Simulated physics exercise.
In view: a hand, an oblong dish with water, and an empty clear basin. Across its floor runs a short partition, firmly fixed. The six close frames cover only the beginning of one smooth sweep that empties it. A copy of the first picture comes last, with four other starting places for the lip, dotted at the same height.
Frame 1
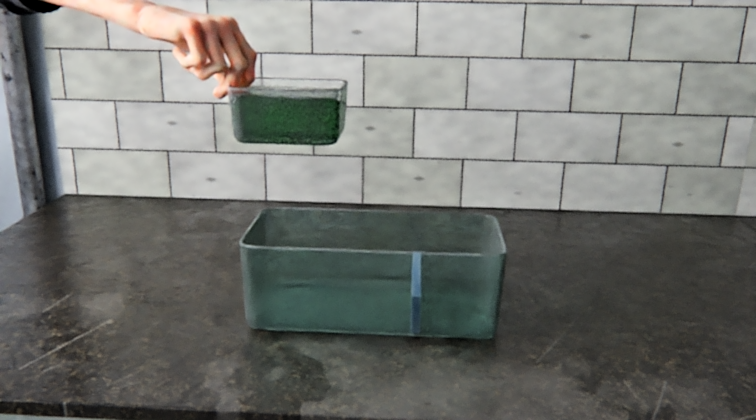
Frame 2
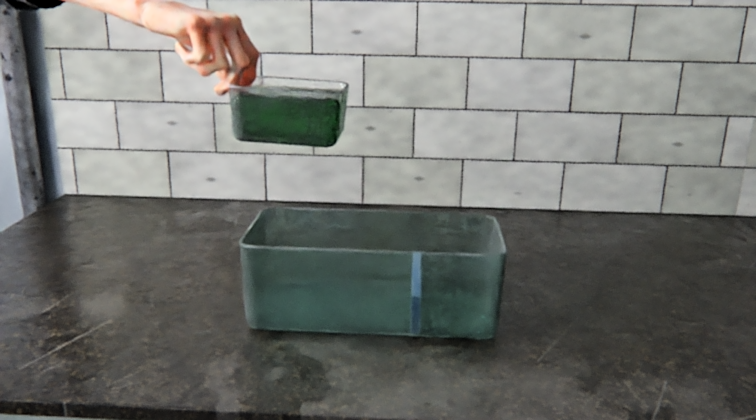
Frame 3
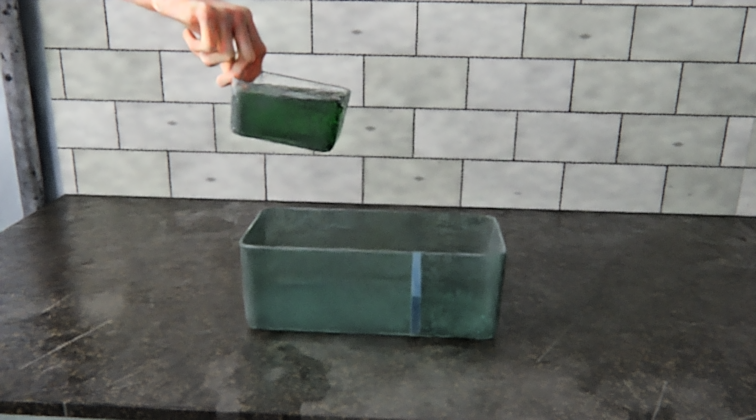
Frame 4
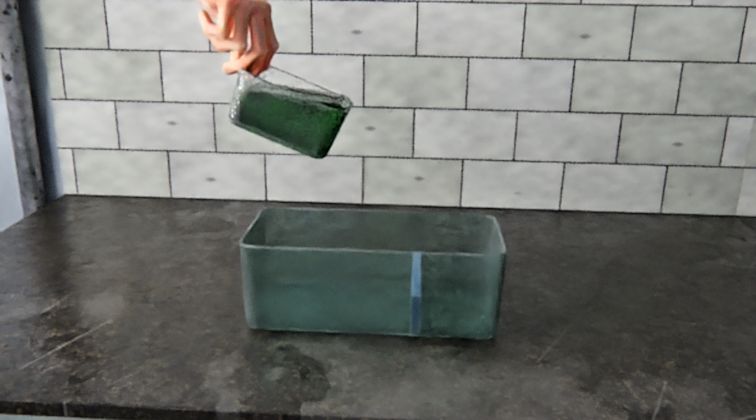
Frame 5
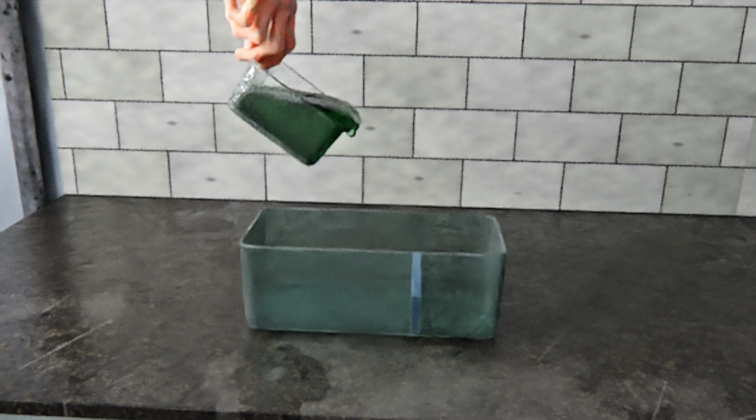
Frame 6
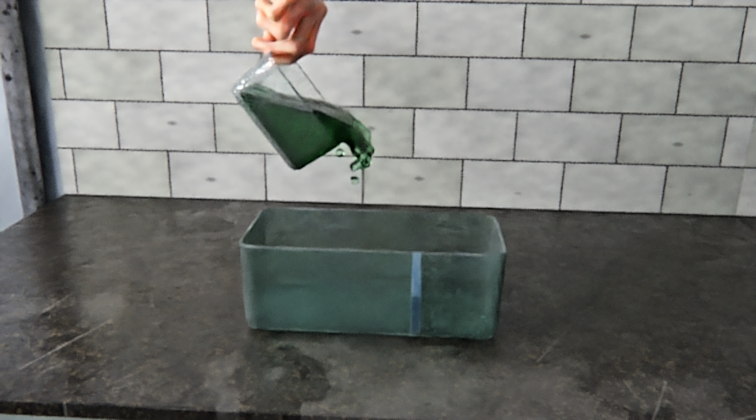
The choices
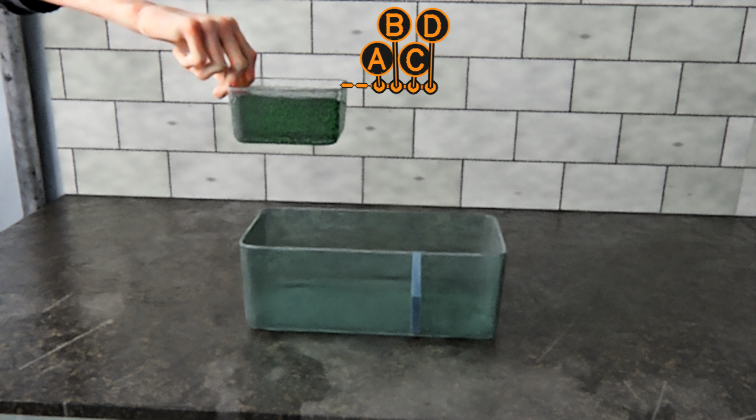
On a dark countertop before a white brick wall, a hand held a small clear dish of green liquid above a larger clear basin, then tilted it steeply rightward until liquid came over its lip.
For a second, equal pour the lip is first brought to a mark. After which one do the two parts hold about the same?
Spot A does it best.
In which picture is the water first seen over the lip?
Picture 4.
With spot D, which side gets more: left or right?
More ends on the right.
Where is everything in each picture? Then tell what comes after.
Upright, lip at (342, 85); basin from (247, 325) to (497, 335); top of the wall at (417, 273); nothing has left yet, in the first frame.
Tipped about 3°, lip at (343, 87); nothing has left yet, in the second frame.
Tipped about 10°, lip at (346, 94); nothing has left yet, in the third frame.
Tipped about 22°, lip at (348, 106); water is over the lip, down to (348, 106), in the fourth frame.
Tipped about 36°, lip at (348, 121); water is over the lip, down to (355, 129), in the fifth frame.
Tipped about 53°, lip at (342, 137); water is over the lip, down to (357, 173), in the sixth frame.
On the marked copy, A at (379, 86); B at (396, 86); C at (413, 86); D at (430, 87).
Choosing A, about 50 % ends left of the wall and 45 % right of it; 5 % is lost outside.
Choosing B, about 37 % ends left of the wall and 58 % right of it; 5 % is lost outside.
Choosing C, about 24 % ends left of the wall and 71 % right of it; 5 % is lost outside.
Choosing D, about 18 % ends left of the wall and 78 % right of it; 4 % is lost outside.
